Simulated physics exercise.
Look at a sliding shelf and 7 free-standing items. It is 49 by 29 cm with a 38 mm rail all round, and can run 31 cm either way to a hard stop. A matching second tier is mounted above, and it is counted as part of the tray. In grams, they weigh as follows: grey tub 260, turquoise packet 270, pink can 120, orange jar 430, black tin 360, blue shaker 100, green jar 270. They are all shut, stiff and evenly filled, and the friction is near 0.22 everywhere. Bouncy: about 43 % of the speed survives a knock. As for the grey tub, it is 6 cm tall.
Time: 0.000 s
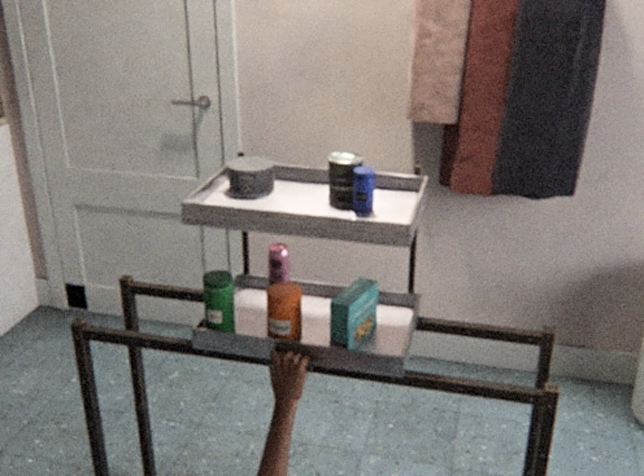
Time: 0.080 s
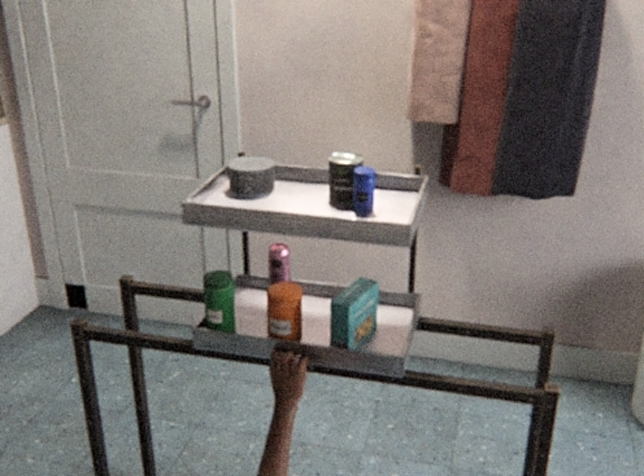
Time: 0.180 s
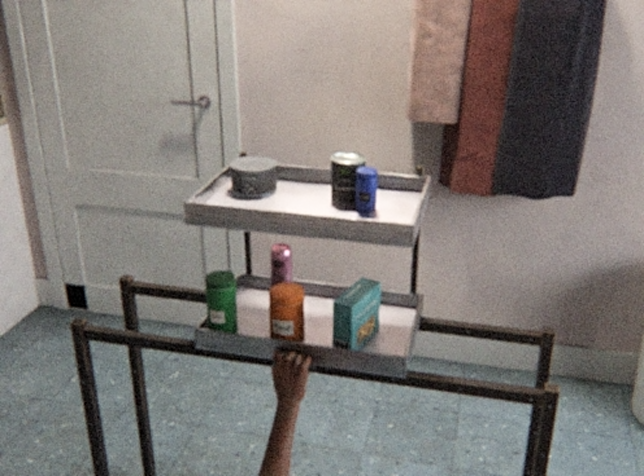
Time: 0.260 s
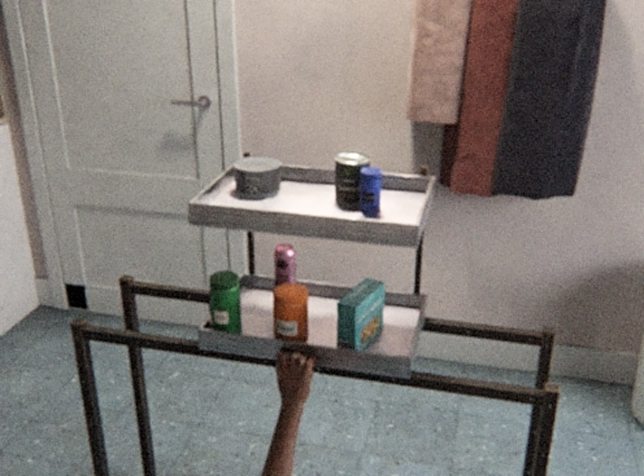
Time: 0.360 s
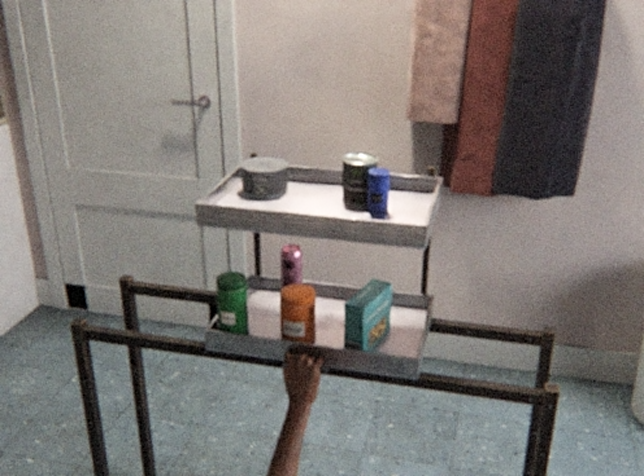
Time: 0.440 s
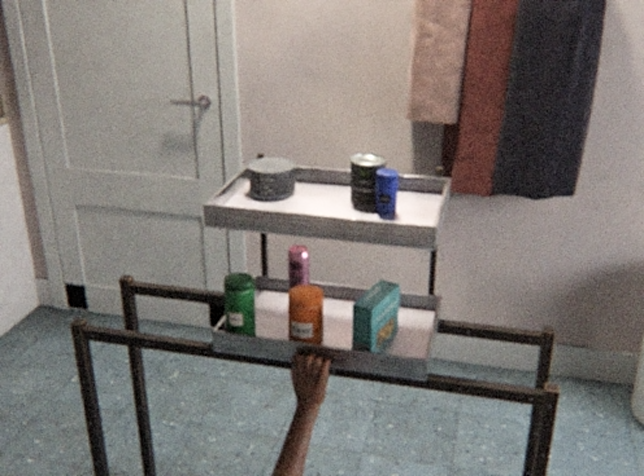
In a room with a pale door and hanging cloths, a hand gripped a two-tiered tray of containers, held it still at first, then slid it slightly right, the items riding along.
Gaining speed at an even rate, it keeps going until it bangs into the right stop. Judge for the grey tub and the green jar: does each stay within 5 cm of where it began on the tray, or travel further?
My prediction: The grey tub ends away from its start. The green jar ends away from its start.
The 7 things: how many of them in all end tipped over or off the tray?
0.
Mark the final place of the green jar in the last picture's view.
At pixel (381, 326) or so, give or take.
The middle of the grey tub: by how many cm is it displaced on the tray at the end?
About 8 cm.
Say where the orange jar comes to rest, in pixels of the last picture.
In the last picture it sits around (451, 335).
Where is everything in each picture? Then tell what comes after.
Tray midway; grey tub (252, 176); green jar (219, 305), in the first picture.
Tray midway; orange jar (285, 314); black tin (346, 178), in the second picture.
Tray moved 1 cm right; blue shaker (366, 190); turquoise packet (357, 316), in the third picture.
Tray moved 2 cm right; pink can (285, 277); orange jar (291, 315), in the fourth picture.
Tray moved 3 cm right; black tin (360, 179); blue shaker (378, 191), in the fifth picture.
Tray moved 5 cm right; grey tub (272, 178); green jar (240, 308), in the sixth picture.
After 1.04 s, tray moved 31 cm right; green jar moved 2 cm near (352, 322); grey tub moved 2 cm near (384, 187); pink can moved 2 cm.
After 1.14 s, tray moved 31 cm right; green jar moved 6 cm near (371, 324); grey tub moved 6 cm near (402, 188); pink can moved 6 cm.
In the end (1.6 s), not toppled but over 5 cm from the start, grey tub, turquoise packet, pink can, orange jar, black tin, blue shaker and green jar. At the end, from the last picture's camera, grey tub near (412, 190), green jar near (381, 326).
